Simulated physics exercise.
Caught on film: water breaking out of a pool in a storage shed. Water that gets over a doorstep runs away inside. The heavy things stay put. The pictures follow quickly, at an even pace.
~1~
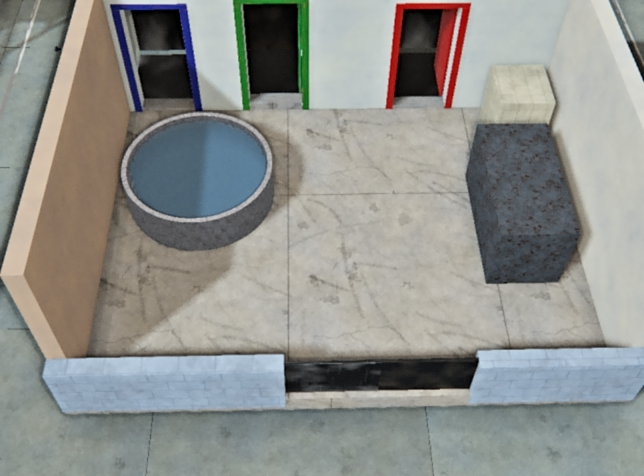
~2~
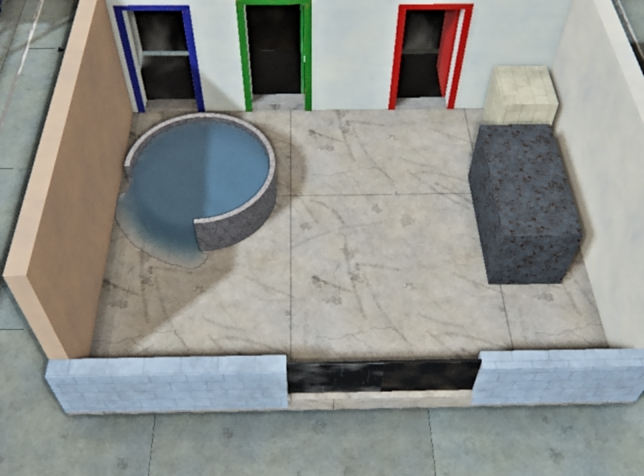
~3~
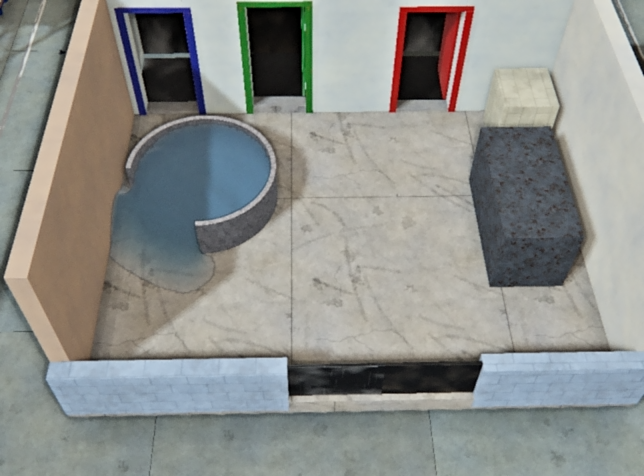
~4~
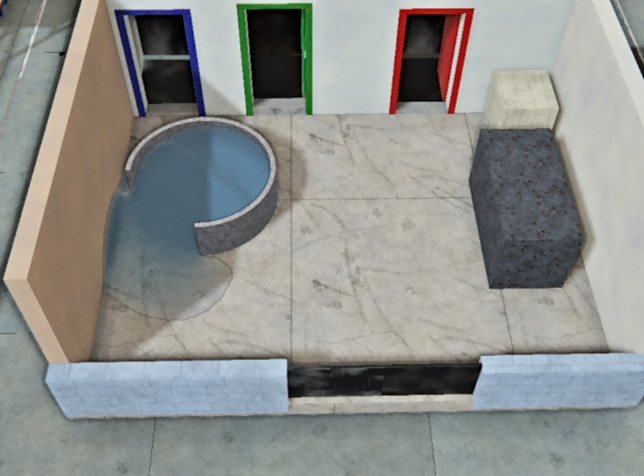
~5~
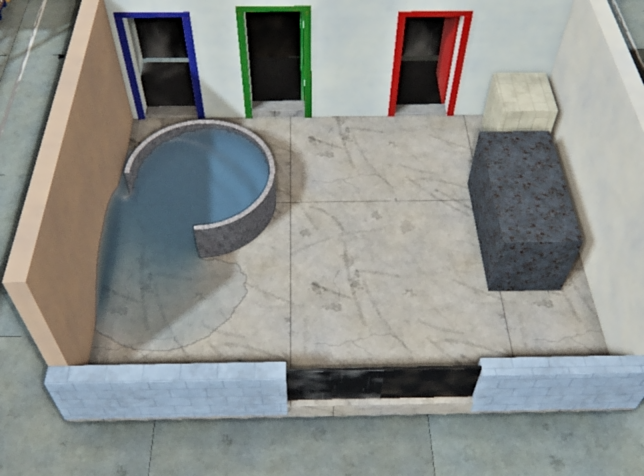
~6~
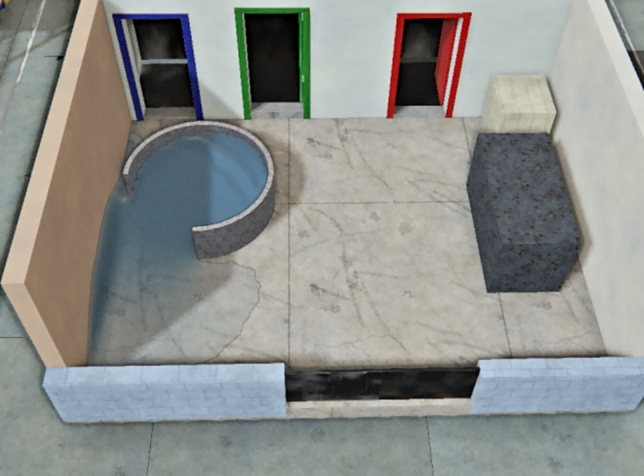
In a walled enclosure with blue, green and red doorways, a round pool stands full and still, then its front-left side opens and water pours out, spreading across the pale floor along the left wall towards the front.
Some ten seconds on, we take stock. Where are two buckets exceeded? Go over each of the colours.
As I see it, most likely the green door will not exceed two buckets; most likely the blue door will exceed two buckets; most likely the red door will exceed two buckets.
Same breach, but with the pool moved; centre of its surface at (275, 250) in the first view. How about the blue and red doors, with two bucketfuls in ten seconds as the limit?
Log - blue door: Limit exceeded; red door: Limit not reached.
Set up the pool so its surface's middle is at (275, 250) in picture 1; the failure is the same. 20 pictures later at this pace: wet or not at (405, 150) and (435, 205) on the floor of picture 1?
In the order asked: Unreached, then unreached.
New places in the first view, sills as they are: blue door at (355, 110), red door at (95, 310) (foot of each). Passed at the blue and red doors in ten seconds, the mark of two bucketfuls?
At the blue door it remains below; at the red door it tops it.
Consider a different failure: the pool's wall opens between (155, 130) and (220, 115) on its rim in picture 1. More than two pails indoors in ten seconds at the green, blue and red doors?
Green stays within it, blue exceeds the limit, red stays within it.
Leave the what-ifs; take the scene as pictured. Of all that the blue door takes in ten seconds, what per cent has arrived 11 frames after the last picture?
It would be roughly 20 percent of the ten-second total.
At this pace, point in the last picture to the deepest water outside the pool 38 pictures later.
At about (582, 349).
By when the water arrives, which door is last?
I say the red-painted one.
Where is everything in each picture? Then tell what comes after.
The round tank at (198, 168) is whole and still, in the first frame.
Water pours out at (150, 225) and has run to (202, 258), in the second frame.
The front is at (197, 284), out from the gap at (151, 228), in the third frame.
Water pours out at (151, 231) and has run to (181, 315), in the fourth frame.
Water pours out at (150, 234) and has run to (173, 343), in the fifth frame.
The front is at (130, 138), out from the gap at (149, 235), in the sixth frame.
A moment on, water covers 20 % of the floor; the green door not reached, the blue door wet at the sill, nothing in, the red door not reached.
Next, water covers 25 % of the floor; the green door not reached, the blue door under two buckets in, the red door not reached.
Then, water covers 65 % of the floor; the green door wet at the sill, nothing in, the blue door over two buckets in, the red door not reached.
Later, water covers 95 % of the floor; the green door wet at the sill, nothing in, the blue door over two buckets in, the red door under two buckets in.
In the end, water covers 95 % of the floor; the green door wet at the sill, nothing in, the blue door over two buckets in, the red door over two buckets in.
